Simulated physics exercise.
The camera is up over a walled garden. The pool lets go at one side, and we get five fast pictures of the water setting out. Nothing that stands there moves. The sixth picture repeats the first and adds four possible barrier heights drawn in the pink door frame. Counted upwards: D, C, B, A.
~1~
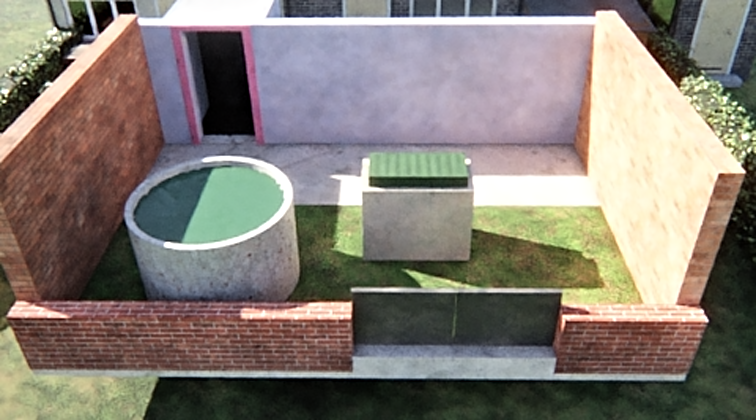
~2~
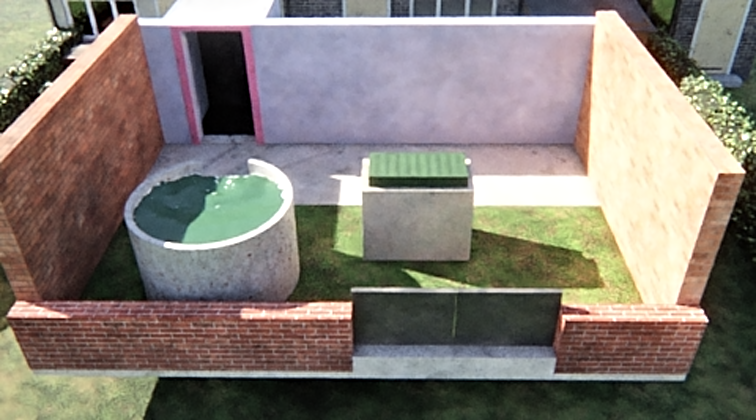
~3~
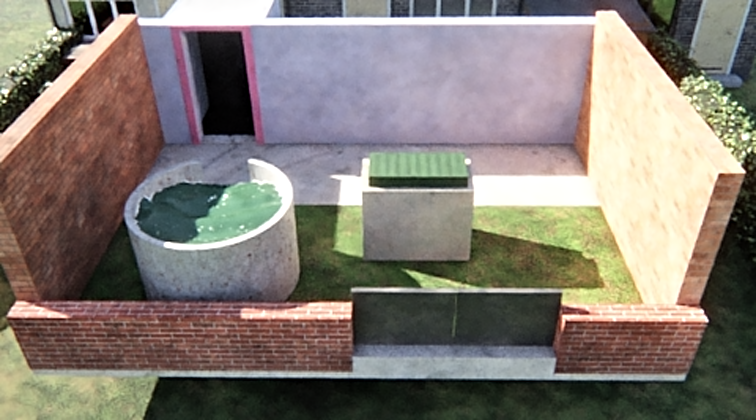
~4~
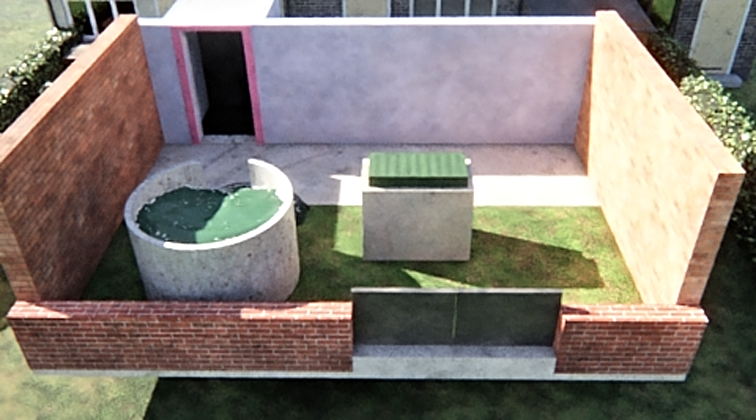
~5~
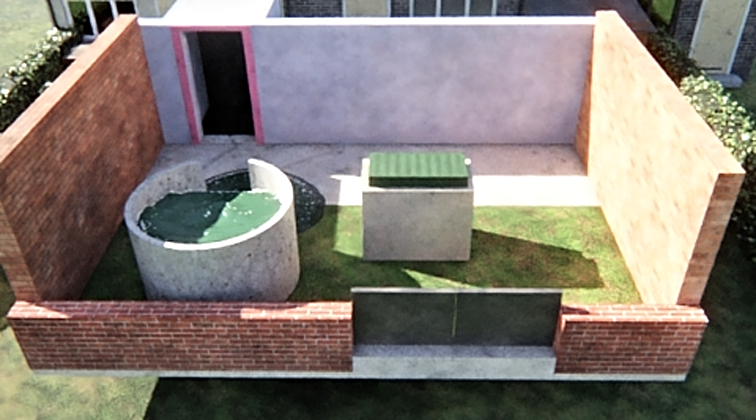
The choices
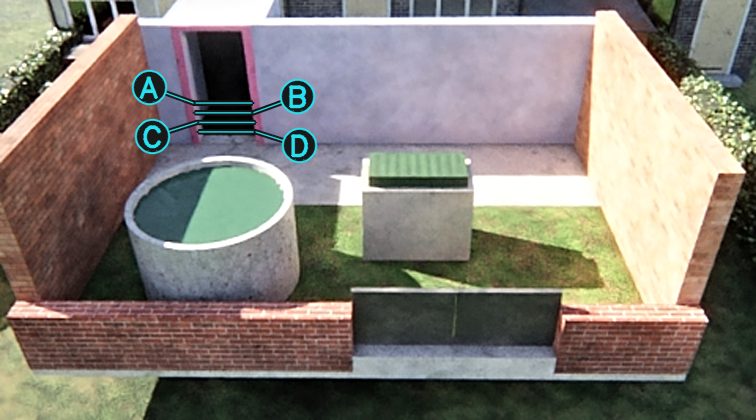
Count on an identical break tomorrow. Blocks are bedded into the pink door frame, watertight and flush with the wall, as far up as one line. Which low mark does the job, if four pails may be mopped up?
It is C.
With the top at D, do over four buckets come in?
Yes, it does.
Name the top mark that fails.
D.
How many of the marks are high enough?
Three.
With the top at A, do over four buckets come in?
No, that is safe.
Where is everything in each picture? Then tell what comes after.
Water in the pool at rest, its middle at (211, 204); foot of the pink doorway at (229, 143); shut gate at (456, 299).
Water covers 1 % of the ground, its front hidden from here.
Water covers 3 % of the ground, its front hidden from here.
Water covers 6 % of the ground, its front hidden from here.
Water covers 10 % of the ground, its front hidden from here.
On the marked copy, A at (222, 103); B at (224, 112); C at (225, 122); D at (227, 131); from the bottom up D, C, B, A.
With A, nothing gets over.
With B, nothing gets over.
With C, a splash gets over, under a bucket.
With D, about 9 bucketfuls get in.
